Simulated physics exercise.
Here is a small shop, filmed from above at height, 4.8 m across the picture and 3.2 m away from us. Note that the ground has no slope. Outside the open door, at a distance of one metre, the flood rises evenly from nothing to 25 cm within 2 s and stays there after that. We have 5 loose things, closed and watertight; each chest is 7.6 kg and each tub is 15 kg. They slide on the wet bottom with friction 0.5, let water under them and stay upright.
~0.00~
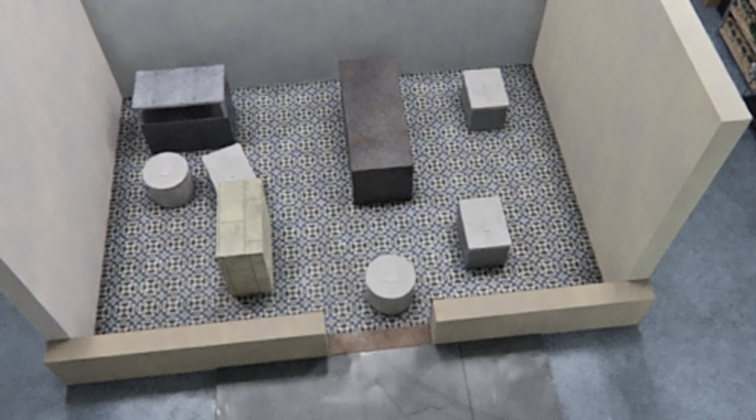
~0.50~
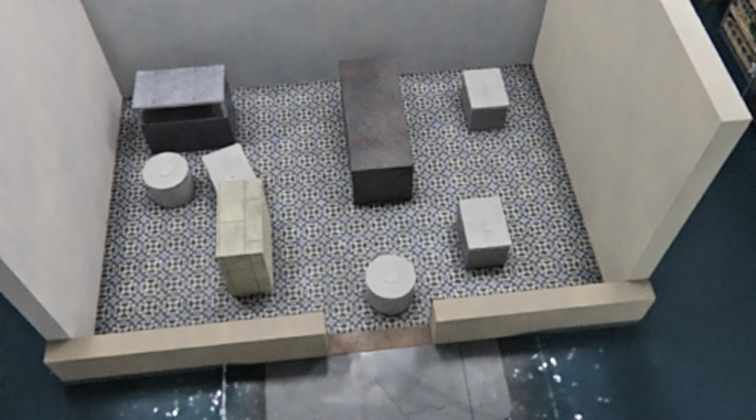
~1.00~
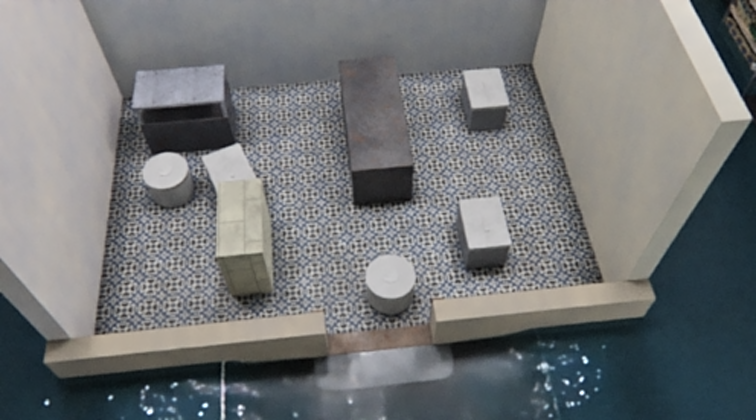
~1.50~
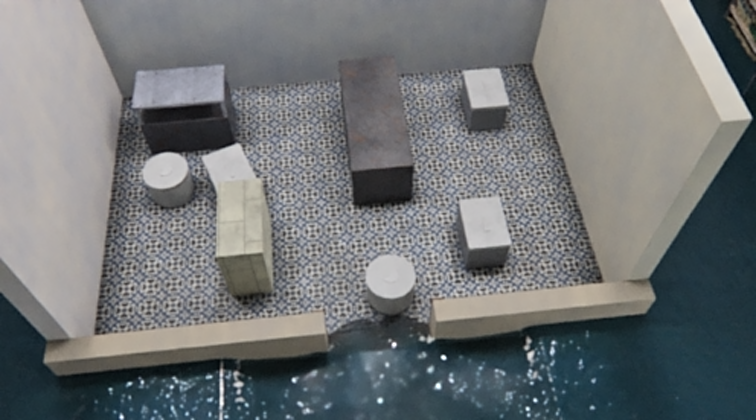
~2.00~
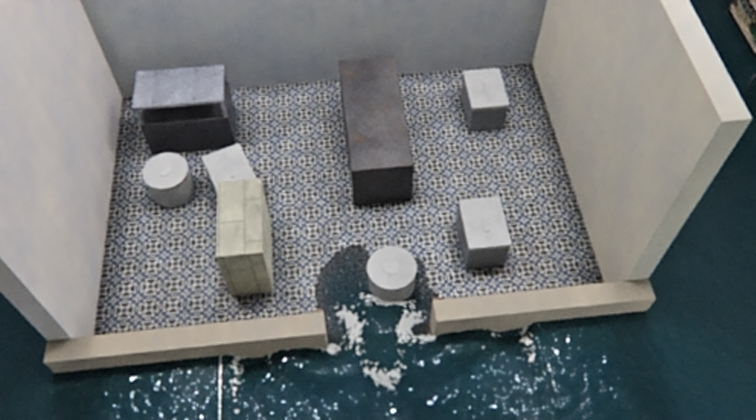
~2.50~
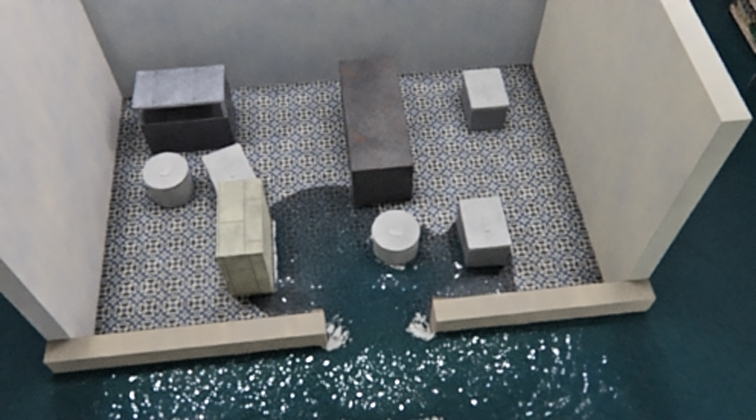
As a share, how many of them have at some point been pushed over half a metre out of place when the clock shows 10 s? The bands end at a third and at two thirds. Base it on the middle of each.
The result will fall in the middle range, a third to two thirds.
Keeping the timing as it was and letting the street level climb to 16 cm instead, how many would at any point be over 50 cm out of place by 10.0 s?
Then the count would be 3.
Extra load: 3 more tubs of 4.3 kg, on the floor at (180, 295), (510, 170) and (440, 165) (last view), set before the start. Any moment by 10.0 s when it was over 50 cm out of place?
In that order: Under, past it, over.
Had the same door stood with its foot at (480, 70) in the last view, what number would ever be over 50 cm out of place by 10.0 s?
Then 3.
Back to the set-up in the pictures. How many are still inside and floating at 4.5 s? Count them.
At that point I count 0.
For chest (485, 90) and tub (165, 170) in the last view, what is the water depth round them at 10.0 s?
12 and 8 cm.
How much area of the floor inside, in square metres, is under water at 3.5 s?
I'd estimate close to 7.0 m2.
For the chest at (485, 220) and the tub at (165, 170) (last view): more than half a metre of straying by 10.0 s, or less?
First farther, then not as far.
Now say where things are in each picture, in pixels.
The first frame shows a tub at (391, 276) rests on the ground; a chest at (486, 88), on the bottom; 0.0 m2 under water; 0 of 5 have shifted.
The second frame shows a tub at (391, 276) rests on the ground; a chest at (486, 88), on the bottom; water covers 0.0 m2; 0 of 5 have shifted.
The third frame shows a tub at (391, 276) rests on the ground; a chest at (486, 88) rests on the ground; 0.0 m2 under water; 0 of 5 have shifted.
The fourth frame shows a tub at (391, 276) rests on the ground; a chest at (486, 88), on the bottom; water covers 0.0 m2; 0 of 5 have shifted.
The fifth frame shows a tub at (392, 267), on the bottom, 9 cm from its start; a chest at (486, 88), on the bottom; 0.5 m2 under water; 1 of 5 have shifted.
The sixth frame shows a tub at (396, 230) rests on the ground, 50 cm from its start; a chest at (486, 88), on the bottom; 2.4 m2 under water; 1 of 5 have shifted.
After 3.5 s 2 of 5 are over 50 cm from their spots; 0 afloat.
After 4.5 s 2 of 5 are over 50 cm from their spots; 0 afloat.
After 7.0 s 2 of 5 are over 50 cm from their spots; 2 afloat.
After 10.0 s 2 of 5 are over 50 cm from their spots, and 3 have been at some point; 4 afloat.
